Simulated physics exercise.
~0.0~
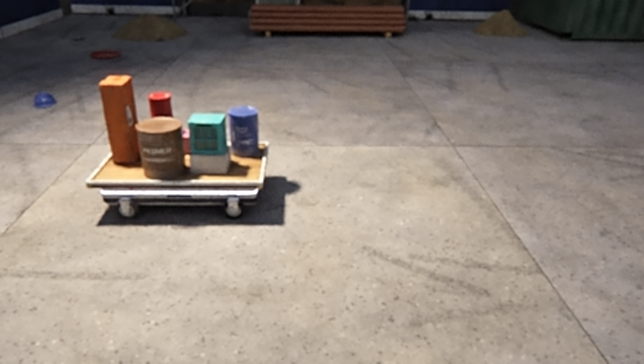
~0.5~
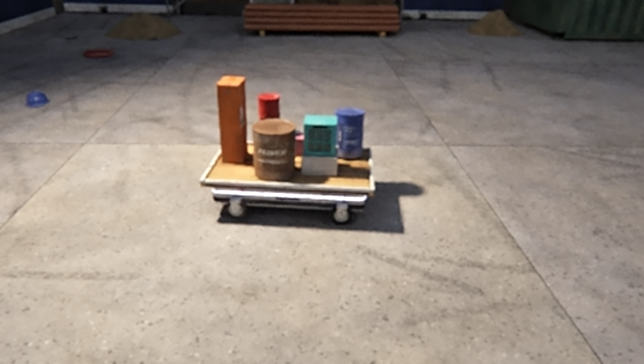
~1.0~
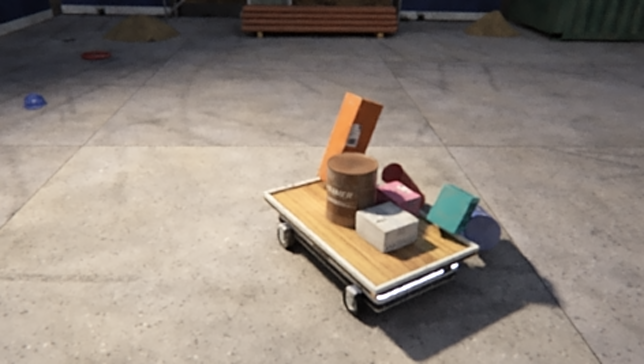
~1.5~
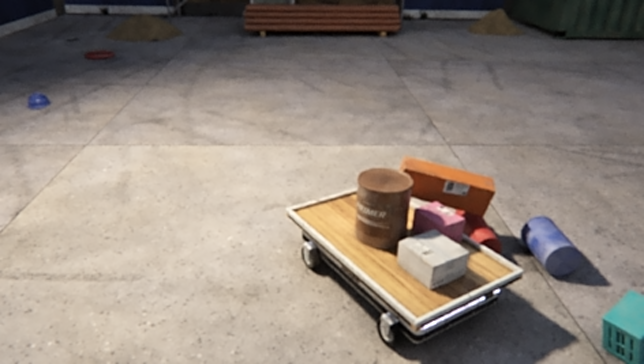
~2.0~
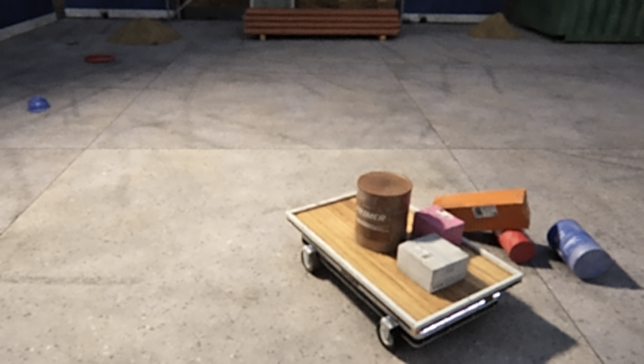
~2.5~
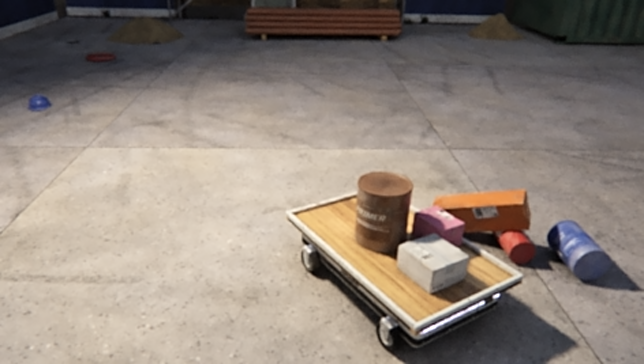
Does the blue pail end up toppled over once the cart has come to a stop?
Yes, the blue pail topples. It ends up lying on its side on the floor to the right of the cart.
